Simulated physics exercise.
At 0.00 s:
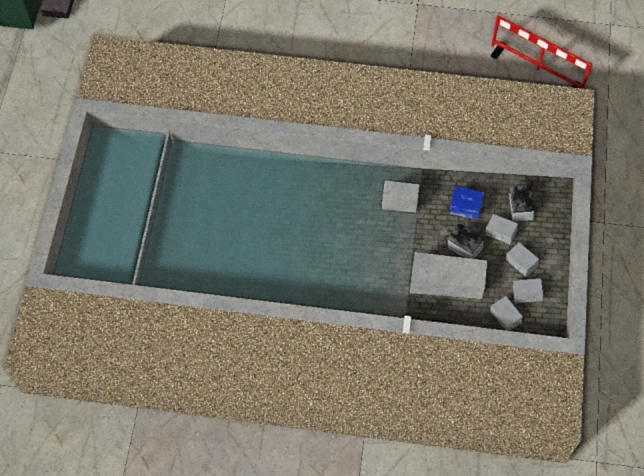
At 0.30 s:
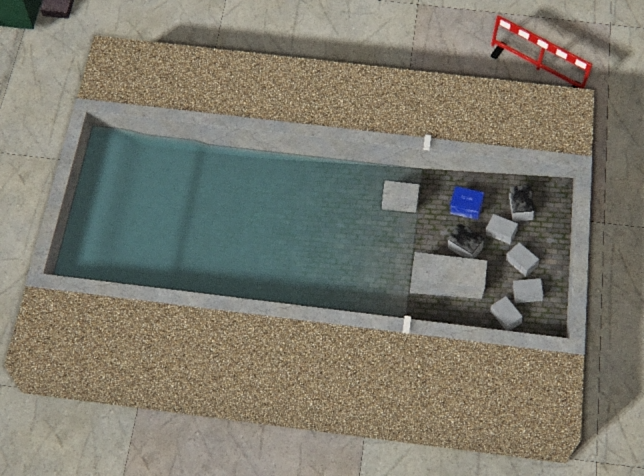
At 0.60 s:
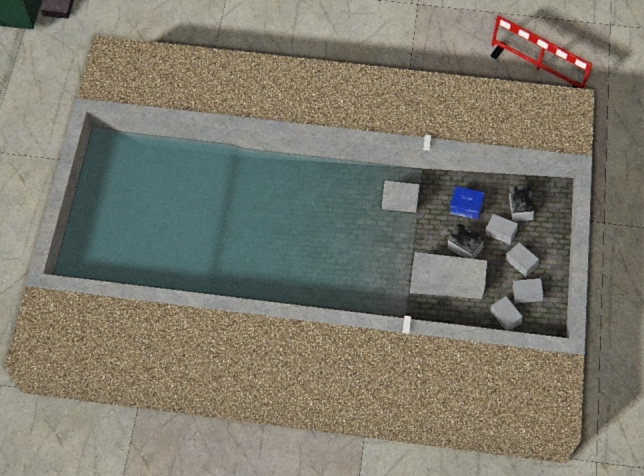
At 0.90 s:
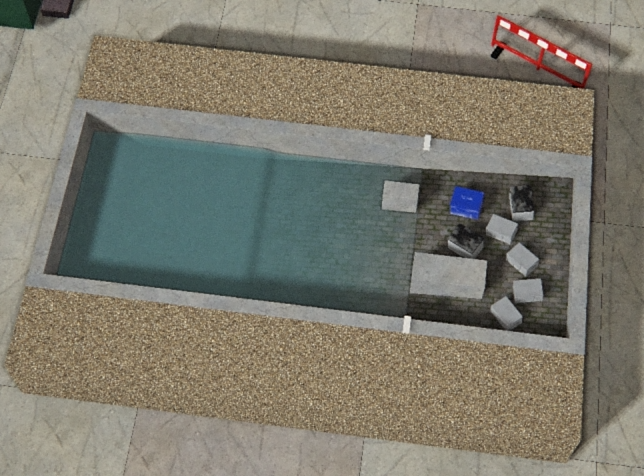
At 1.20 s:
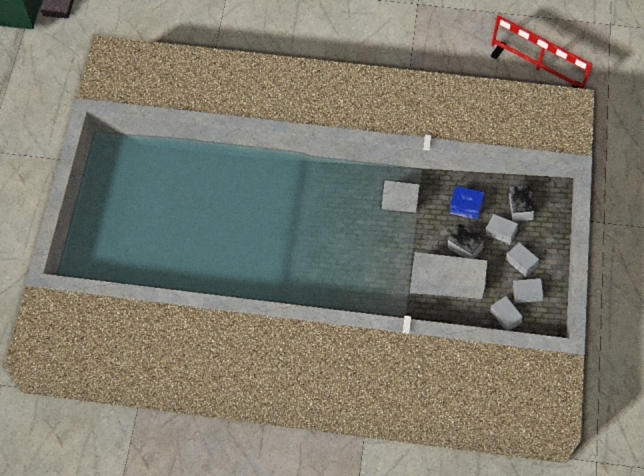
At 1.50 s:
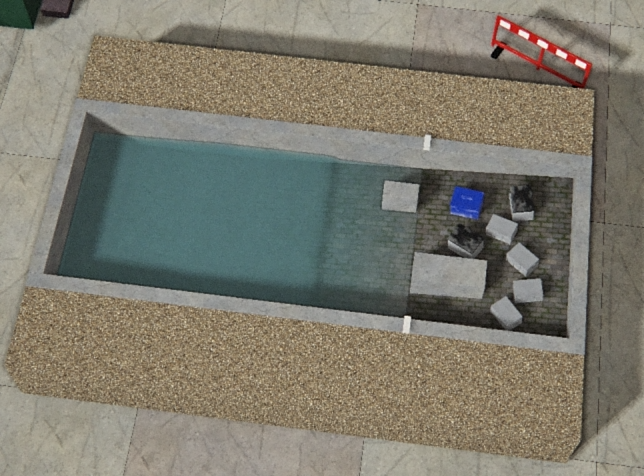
A boat ramp set in gravel and pale paving is seen from high above by a still camera. Teal water fills its left and middle, a thin upright board crosses near the left end, and a blue chest, grey blocks, a pale slab and dark lumps sit on the bare right floor. The board vanishes and a faint step in the water travels rightward, while the objects stay put.
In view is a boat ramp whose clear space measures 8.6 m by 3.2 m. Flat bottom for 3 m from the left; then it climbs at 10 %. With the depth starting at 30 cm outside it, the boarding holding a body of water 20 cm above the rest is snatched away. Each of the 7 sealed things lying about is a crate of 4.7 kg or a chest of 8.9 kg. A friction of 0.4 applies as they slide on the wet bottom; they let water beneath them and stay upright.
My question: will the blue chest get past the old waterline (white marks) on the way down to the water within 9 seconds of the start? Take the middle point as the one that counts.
As for the blue chest, it goes beyond the marks in time.
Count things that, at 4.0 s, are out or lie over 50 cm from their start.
Answer: 1.
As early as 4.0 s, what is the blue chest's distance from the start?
30 cm or so by then.
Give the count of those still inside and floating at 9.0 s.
Just then, the number is 1.
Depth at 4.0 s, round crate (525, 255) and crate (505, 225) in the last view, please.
I'd estimate 2 cm for the first and 3 cm for the second.
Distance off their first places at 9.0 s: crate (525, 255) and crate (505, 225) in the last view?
They've ended up 5 cm and 10 cm away, in that order.
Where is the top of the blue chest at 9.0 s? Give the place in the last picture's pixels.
The top should be near pixel (342, 187).
After 2.1 s the blue chest is near (469, 198), 0.0 m from its start, aground; 0 of 7 are over the mark; 0 afloat.
After 4.0 s the blue chest is near (484, 190), 0.3 m from its start, afloat; 0 of 7 are over the mark; 1 afloat.
After 6.3 s the blue chest is near (411, 171), 1.1 m from its start, afloat; 1 of 7 are over the mark; 1 afloat.
After 9.0 s the blue chest is near (342, 187), 2.2 m from its start, afloat; 1 of 7 are over the mark; 1 afloat.
